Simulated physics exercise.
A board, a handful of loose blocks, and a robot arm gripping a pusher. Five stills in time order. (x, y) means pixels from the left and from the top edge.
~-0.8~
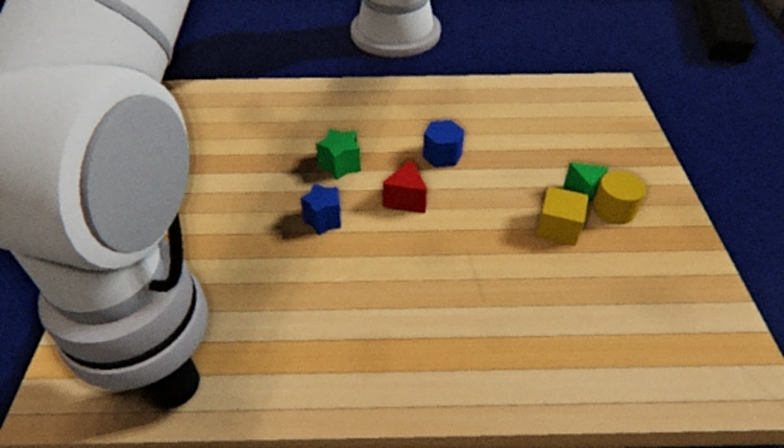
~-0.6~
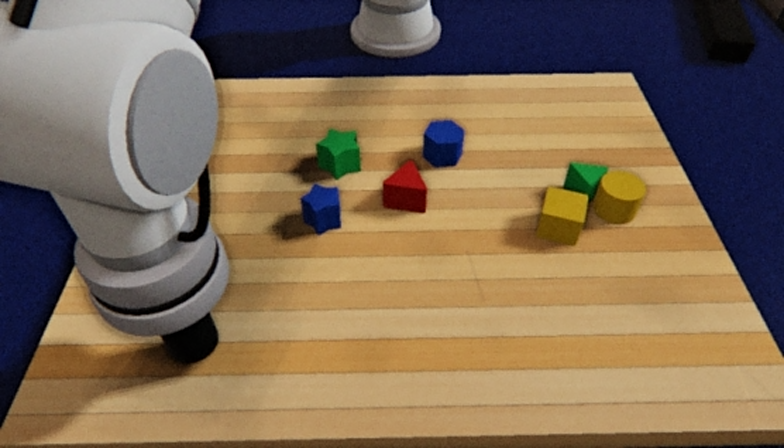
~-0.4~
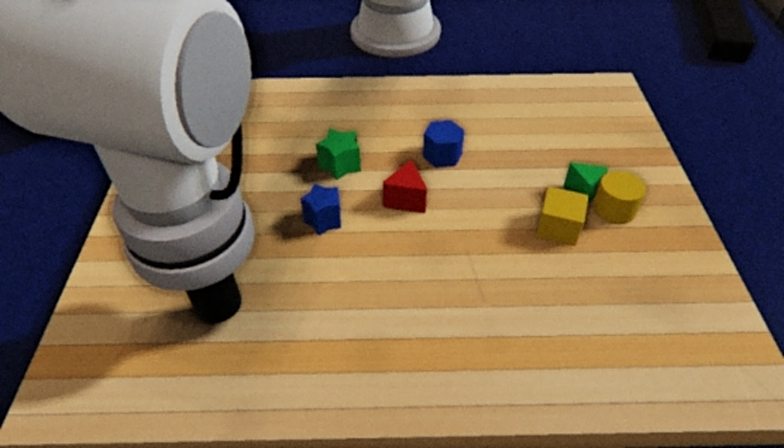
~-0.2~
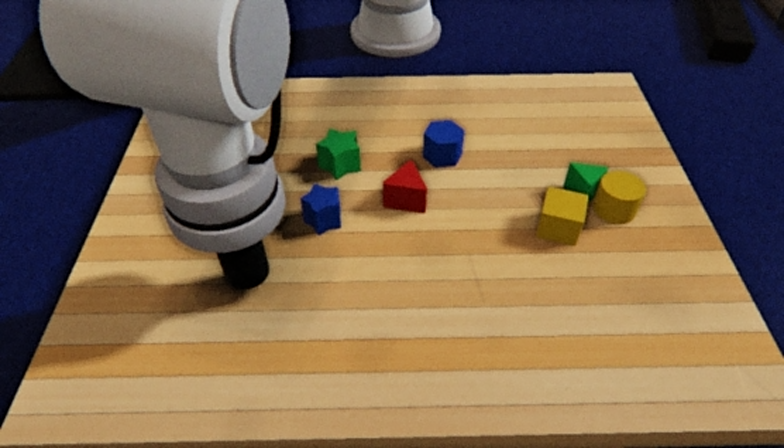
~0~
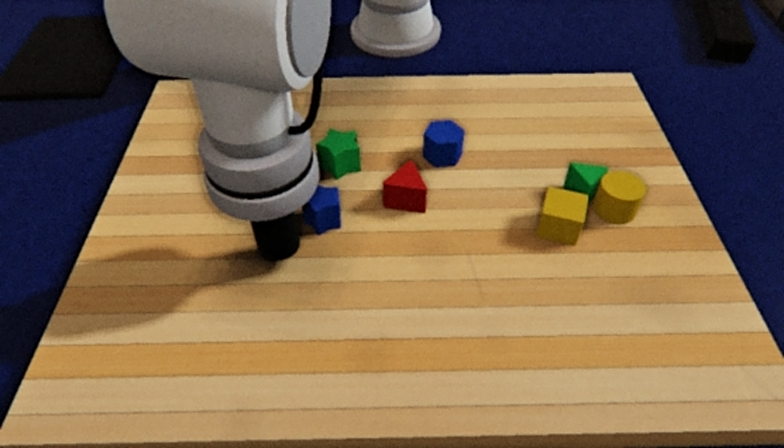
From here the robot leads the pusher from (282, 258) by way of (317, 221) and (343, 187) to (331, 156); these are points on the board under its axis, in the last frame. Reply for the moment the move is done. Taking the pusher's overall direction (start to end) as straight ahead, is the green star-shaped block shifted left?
Yes, that is what happens.
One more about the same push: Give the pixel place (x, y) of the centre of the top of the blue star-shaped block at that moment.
I expect it at (373, 145).
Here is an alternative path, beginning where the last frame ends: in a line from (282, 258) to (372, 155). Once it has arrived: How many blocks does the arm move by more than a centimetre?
My forecast: 2.
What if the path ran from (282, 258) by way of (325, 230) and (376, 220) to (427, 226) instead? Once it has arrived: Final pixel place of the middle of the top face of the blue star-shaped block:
Its top face will be centred at roughly (363, 171).
The first path, step by step. One third of the way, pusher (315, 208); blue star-shaped block (340, 180).
Two thirds of the way, pusher (342, 174); blue star-shaped block (370, 151); green star-shaped block (342, 136), turned 25° anticlockwise.
At the end, pusher (329, 143); blue star-shaped block (373, 145), turned 35° clockwise; green star-shaped block (335, 111), turned 35° anticlockwise; red triangle not moved.
